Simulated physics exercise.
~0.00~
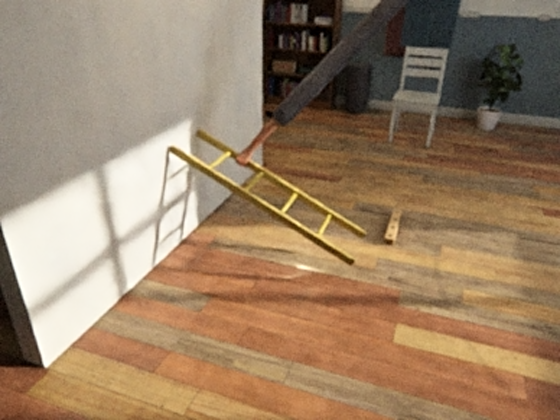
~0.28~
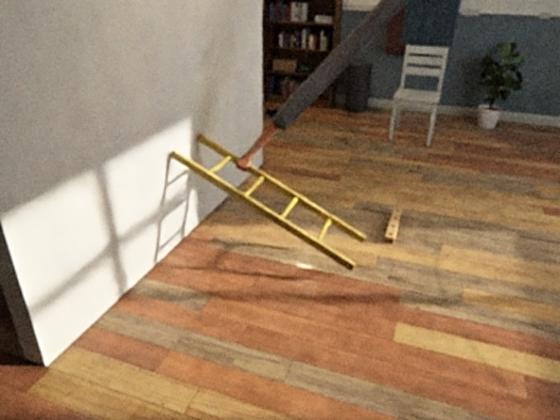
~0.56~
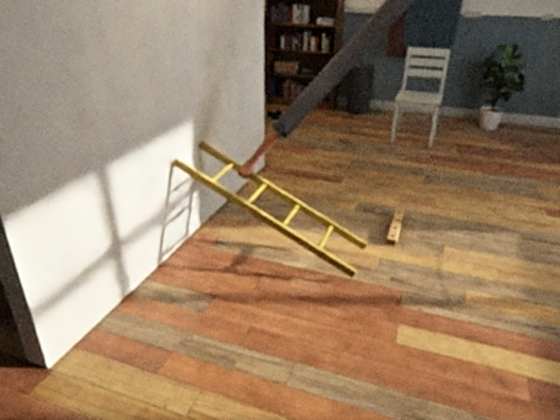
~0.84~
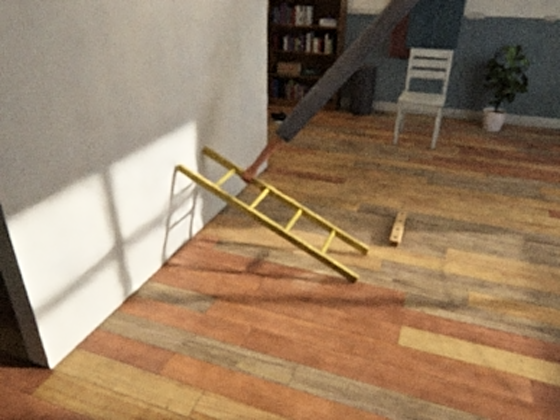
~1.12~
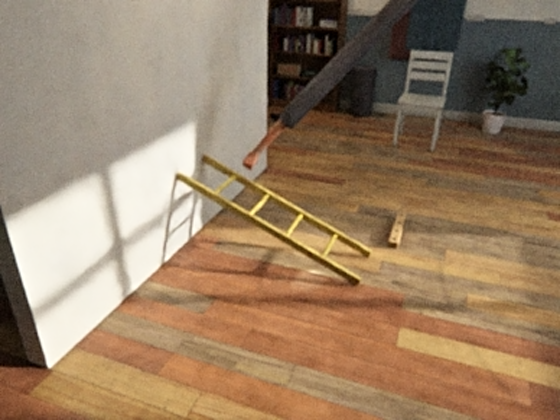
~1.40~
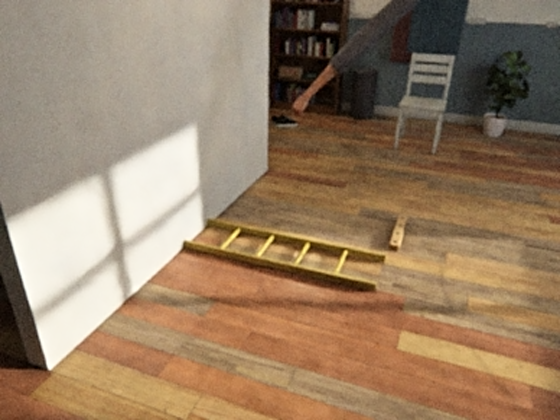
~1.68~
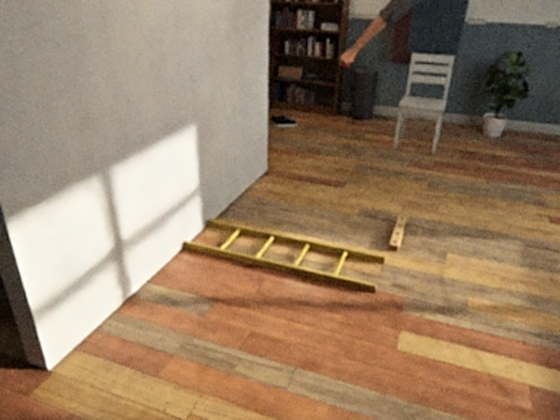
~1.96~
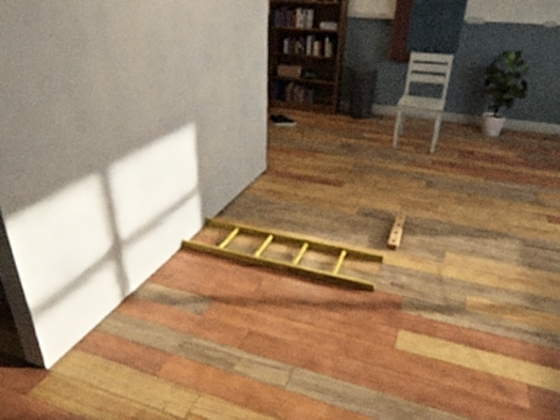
A yellow ladder-like rack leaned at a low slant against a white wall while a hand steadied its upper end, and once the hand let go and drew back, it slid down and ended up lying flat on the wooden floor.
